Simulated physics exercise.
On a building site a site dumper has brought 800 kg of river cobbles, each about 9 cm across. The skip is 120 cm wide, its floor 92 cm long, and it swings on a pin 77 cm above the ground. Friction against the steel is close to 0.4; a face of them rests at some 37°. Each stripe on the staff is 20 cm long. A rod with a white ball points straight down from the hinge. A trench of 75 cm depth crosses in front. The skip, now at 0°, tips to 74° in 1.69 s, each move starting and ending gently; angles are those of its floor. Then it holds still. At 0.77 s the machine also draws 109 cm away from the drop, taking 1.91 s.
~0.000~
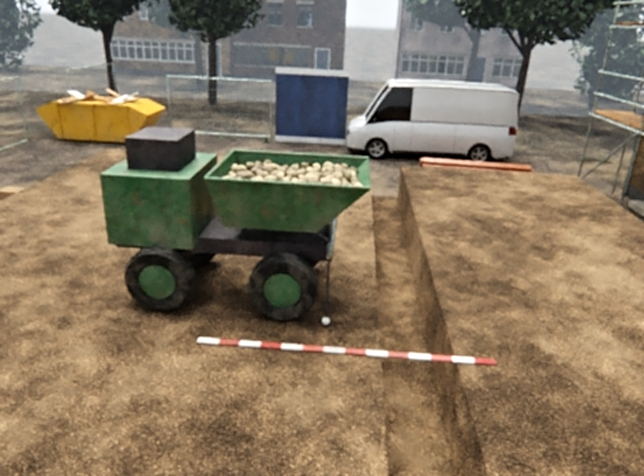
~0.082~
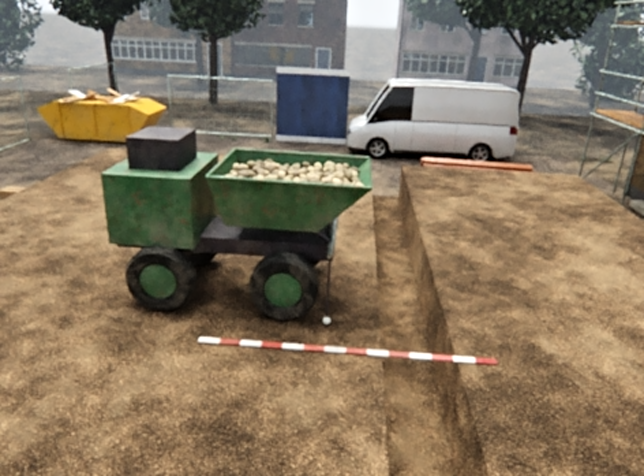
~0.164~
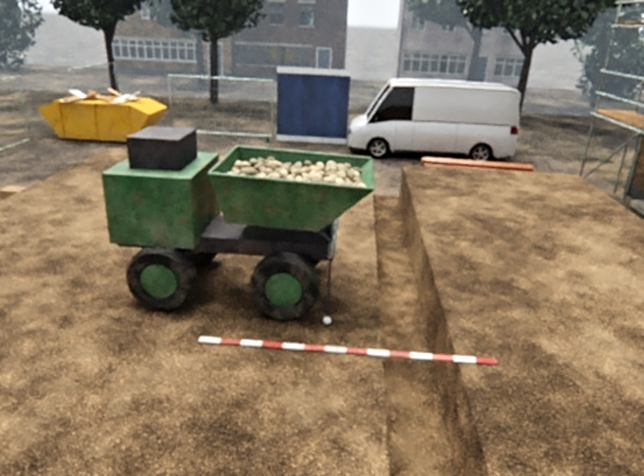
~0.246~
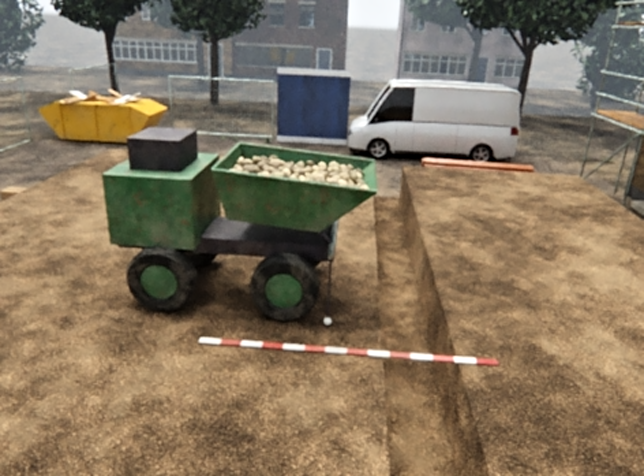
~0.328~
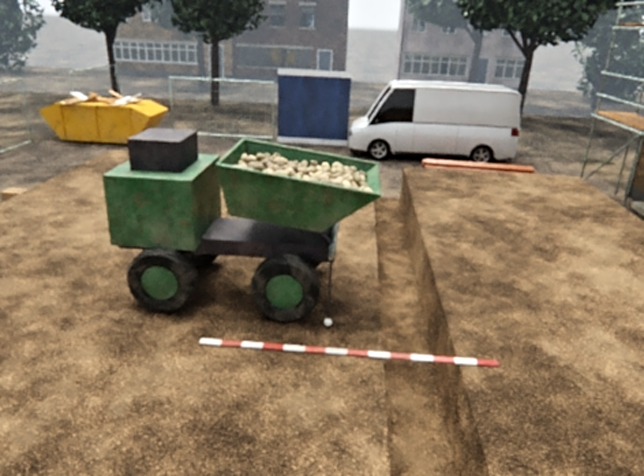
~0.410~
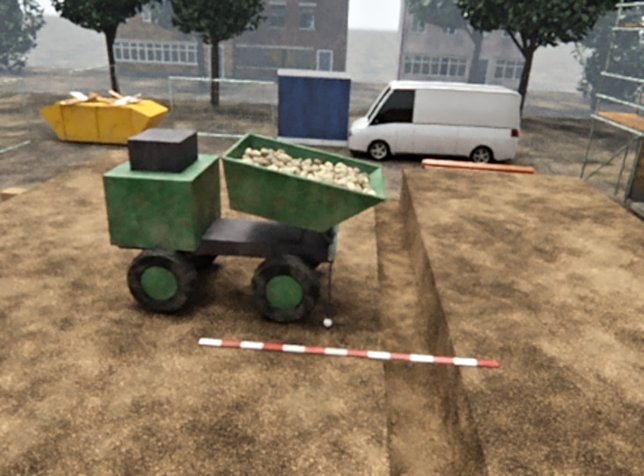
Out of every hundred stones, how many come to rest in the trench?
About 75 per cent.
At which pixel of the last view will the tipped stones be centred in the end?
Around (399, 345).
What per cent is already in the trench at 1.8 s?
About 55 per cent by then.
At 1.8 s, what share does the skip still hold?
Roughly 30 per cent is still inside.
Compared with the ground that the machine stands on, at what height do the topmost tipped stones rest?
About 22 cm above it.
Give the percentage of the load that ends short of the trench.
Near 25 in a hundred.
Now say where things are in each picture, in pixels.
In the first frame, lip at (370, 189), floor tilted 0°, highest stones at (303, 170).
In the second frame, the skip is at 1°, its lip at (372, 189); the top of the load is at (294, 169); the stones move at 0.1 m/s on average.
In the third frame, lip at (374, 189), floor tilted 2°, highest stones at (287, 168); the stones move at 0.3 m/s on average.
In the fourth frame, lip at (377, 192), floor tilted 4°, highest stones at (265, 165); the stones move at 0.4 m/s on average.
In the fifth frame, the skip is at 7°, its lip at (381, 195); the top of the load is at (263, 161); the stones move at 0.5 m/s on average.
In the sixth frame, the skip is at 11°, its lip at (385, 199); the top of the load is at (262, 157); the stones move at 0.6 m/s on average.
After 1.3 s the floor is at 63°; 96 % in the skip, 4 % in the trench; the foremost stones are at (411, 252).
After 1.8 s the floor is at 74°; 31 % in the skip, 14 % short of the trench, 55 % in the trench; the foremost stones are at (441, 338).
After 3.1 s the floor is at 74°; 0 % in the skip, 25 % short of the trench, 75 % in the trench; the foremost stones are at (454, 341).
After 5.9 s the floor is at 74°; 0 % in the skip, 25 % short of the trench, 75 % in the trench; the foremost stones are at (454, 341).
